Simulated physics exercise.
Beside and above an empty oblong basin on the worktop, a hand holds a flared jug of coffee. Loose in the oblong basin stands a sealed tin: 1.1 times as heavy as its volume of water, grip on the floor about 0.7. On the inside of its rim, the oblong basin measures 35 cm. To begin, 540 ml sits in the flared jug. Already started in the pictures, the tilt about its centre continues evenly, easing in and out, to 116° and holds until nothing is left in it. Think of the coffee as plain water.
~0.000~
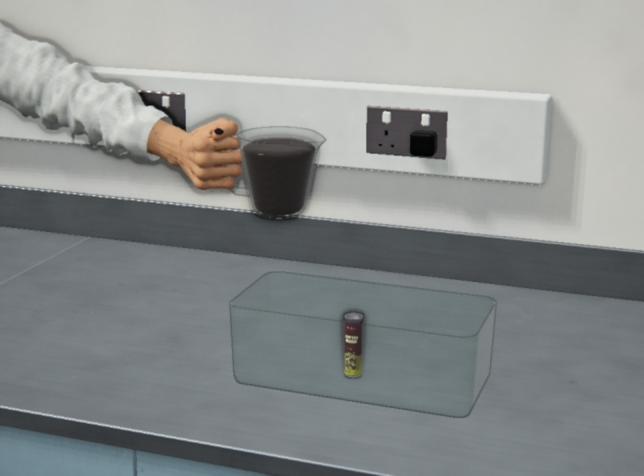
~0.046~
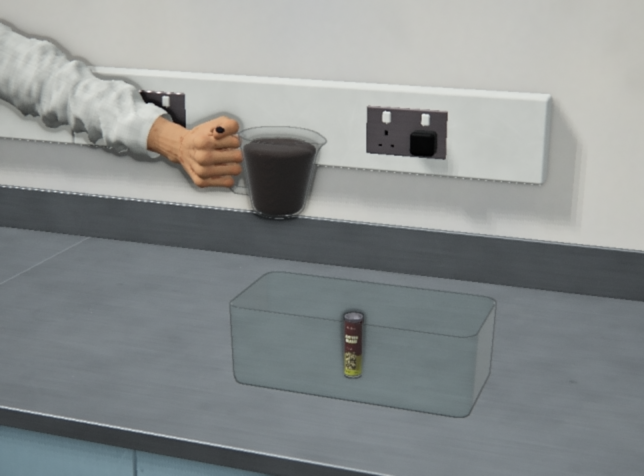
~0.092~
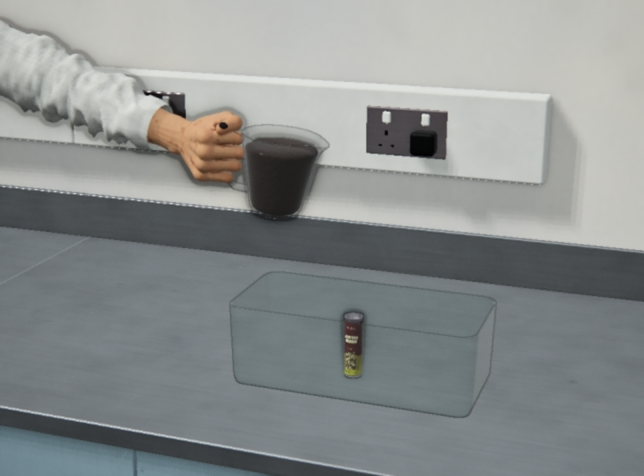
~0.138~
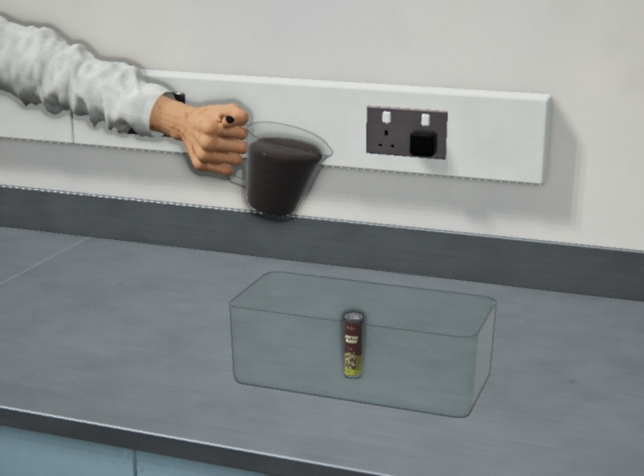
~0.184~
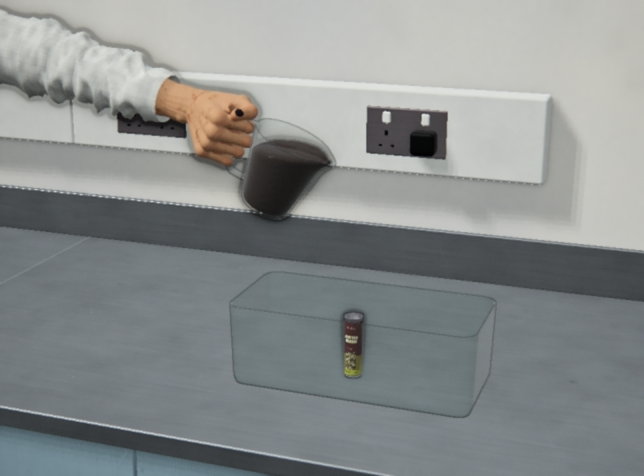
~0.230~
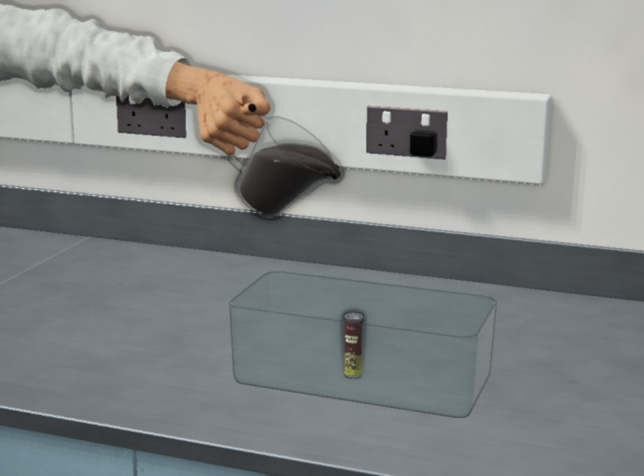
On a grey worktop, a hand steadily tilting a jug of dark coffee rightward above a clear oblong basin holding a small tin.
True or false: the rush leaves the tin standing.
False.
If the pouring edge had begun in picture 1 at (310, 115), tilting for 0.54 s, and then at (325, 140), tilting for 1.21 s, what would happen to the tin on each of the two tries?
Try 1: Tipped over; try 2: Still standing.
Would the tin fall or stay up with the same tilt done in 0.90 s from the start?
Well, the tin simply tips.
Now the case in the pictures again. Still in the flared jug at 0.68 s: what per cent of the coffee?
About 1 percent.
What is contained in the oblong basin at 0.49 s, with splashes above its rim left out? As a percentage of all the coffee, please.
30 %, roughly.
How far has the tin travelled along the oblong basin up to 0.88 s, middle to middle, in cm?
Some 7 cm.
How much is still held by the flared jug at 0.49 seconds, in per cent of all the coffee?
32 %.
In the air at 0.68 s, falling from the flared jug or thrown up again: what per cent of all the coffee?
Something like 10 per cent is in the air then.
After 0.49 s the tilt is 107° and 32 per cent is still to pour; the tin stands where it began.
After 0.68 s the tilt is 116° and 1 per cent is still to pour; the tin leans 4°.
After 0.88 s the tilt is 116° and 0 per cent is still to pour; the tin leans 24°.
After 1.10 s the tilt is 116° and 0 per cent is still to pour; the tin lies on its side.
In the end the tin lies on its side.
